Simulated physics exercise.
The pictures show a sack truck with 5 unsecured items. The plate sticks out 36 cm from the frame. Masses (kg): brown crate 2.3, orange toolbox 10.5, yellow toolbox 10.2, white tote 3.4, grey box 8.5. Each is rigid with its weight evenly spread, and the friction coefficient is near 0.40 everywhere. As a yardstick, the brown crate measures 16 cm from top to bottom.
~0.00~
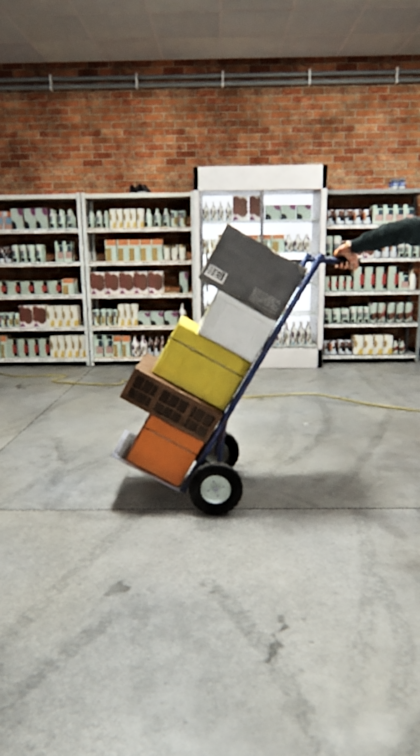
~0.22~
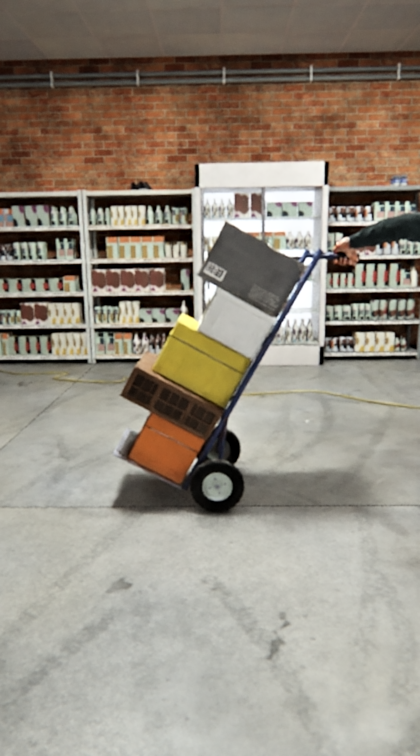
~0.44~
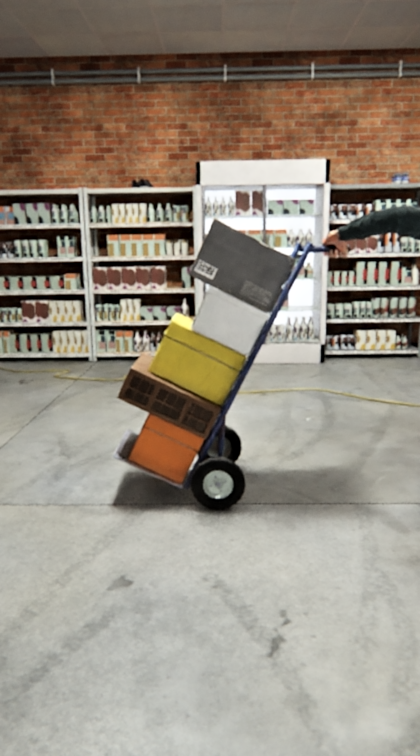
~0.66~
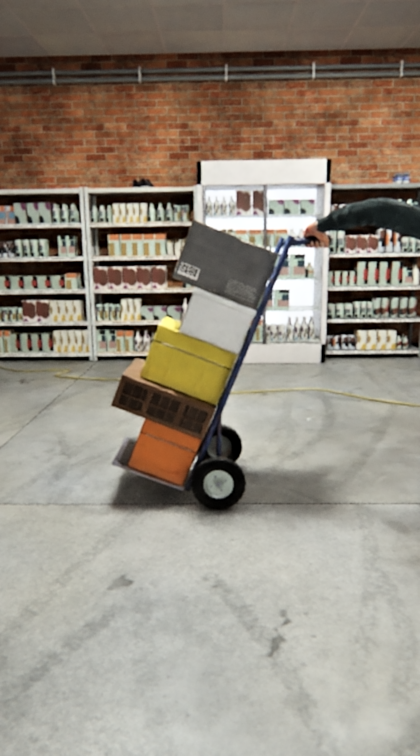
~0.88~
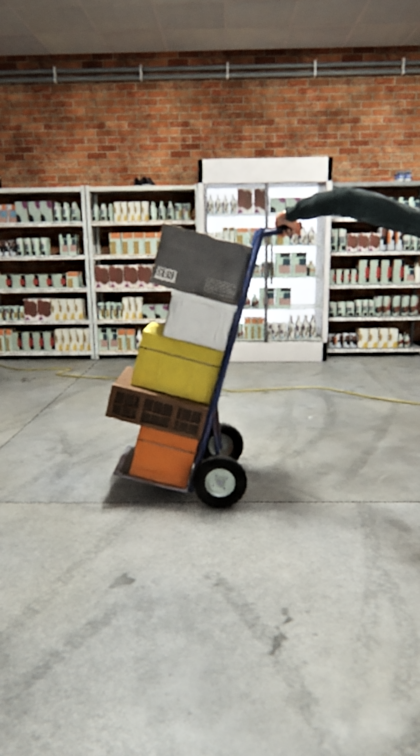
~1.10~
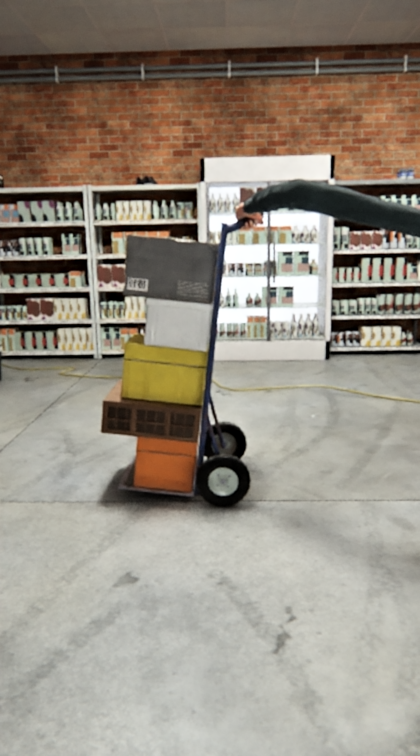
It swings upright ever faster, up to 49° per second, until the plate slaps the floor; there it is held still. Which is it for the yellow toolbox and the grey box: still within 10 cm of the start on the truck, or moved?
The yellow toolbox leaves its spot and the grey box leaves its spot.
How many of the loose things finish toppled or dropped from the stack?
That comes to 4.
After 2.10 s, truck upright; grey box now dropped from the stack; yellow toolbox tipped 33° from how it sat near (120, 375); white tote tipped 33° from how it sat.
After 2.50 s, truck upright; brown crate, yellow toolbox and white tote now dropped from the stack.
At rest (3.8 s), dropped from the stack, brown crate, yellow toolbox, white tote and grey box; the last one in place, give or take 10 cm. In the last view, yellow toolbox near (63, 449).
